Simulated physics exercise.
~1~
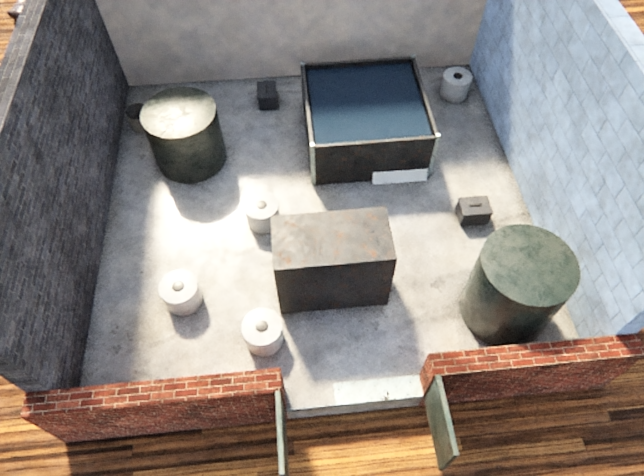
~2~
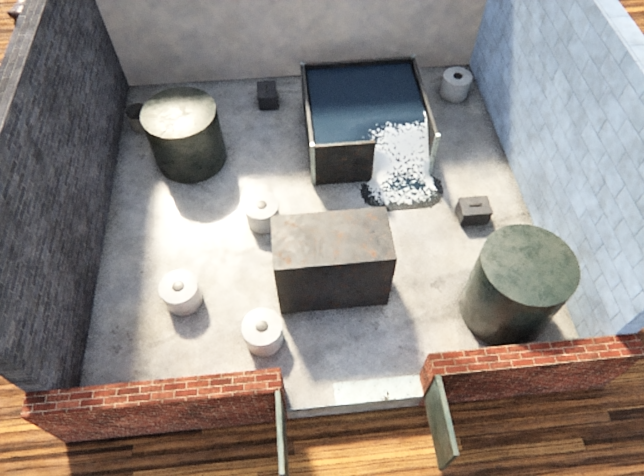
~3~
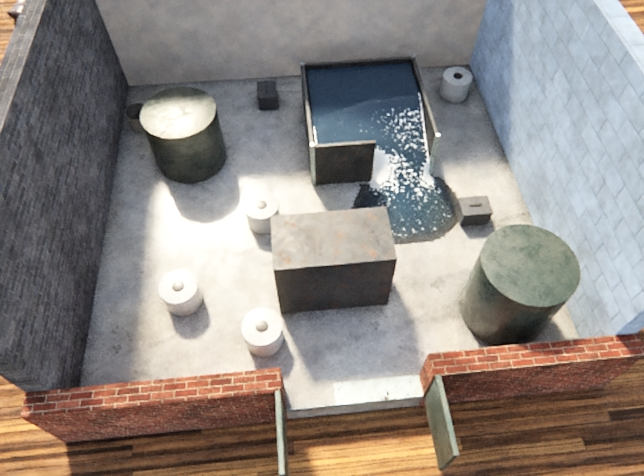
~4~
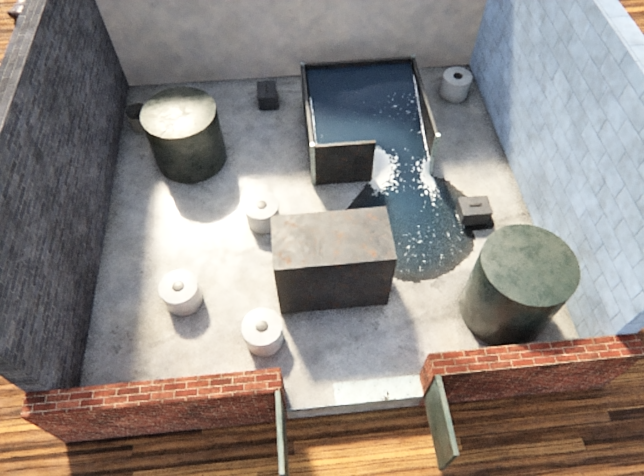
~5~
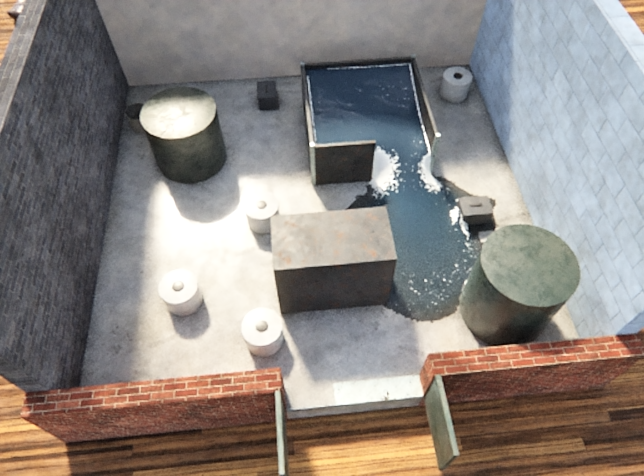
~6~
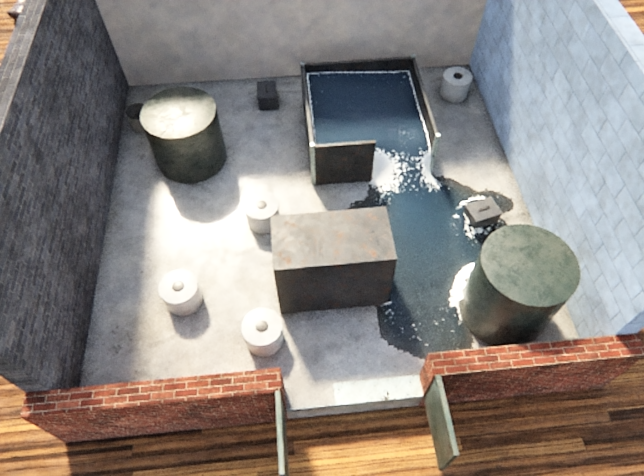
In a walled yard, water pours from an open tank and spreads across the floor.
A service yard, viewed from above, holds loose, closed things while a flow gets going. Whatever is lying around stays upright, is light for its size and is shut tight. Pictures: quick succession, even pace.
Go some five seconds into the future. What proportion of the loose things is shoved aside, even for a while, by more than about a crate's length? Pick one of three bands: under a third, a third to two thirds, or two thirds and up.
Under a third.
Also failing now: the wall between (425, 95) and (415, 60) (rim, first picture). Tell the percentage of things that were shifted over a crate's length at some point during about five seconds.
Roughly 40 %.
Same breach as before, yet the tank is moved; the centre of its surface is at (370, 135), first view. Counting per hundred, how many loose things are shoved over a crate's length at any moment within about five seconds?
Some 10 per cent, I'd say.
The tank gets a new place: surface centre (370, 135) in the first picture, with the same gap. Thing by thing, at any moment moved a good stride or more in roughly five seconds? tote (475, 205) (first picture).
As for that object: Went the full length.
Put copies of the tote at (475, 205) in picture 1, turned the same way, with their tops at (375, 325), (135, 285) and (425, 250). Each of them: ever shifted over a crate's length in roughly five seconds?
Taking them one at a time: Gets driven off, then remains close, then gets driven off.
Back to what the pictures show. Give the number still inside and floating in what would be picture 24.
In total, 1.
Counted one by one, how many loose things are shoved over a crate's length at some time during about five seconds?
So the number is 2.
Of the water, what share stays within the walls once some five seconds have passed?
About 80 percent.
A moment on, 2 of 8 are well off their spots; 0 afloat.
Next, 2 of 8 are well off their spots; 1 afloat.
Later, 2 of 8 are well off their spots; 1 afloat.
In the end, 2 of 8 are well off their spots, and 2 have been at some point; 1 afloat.
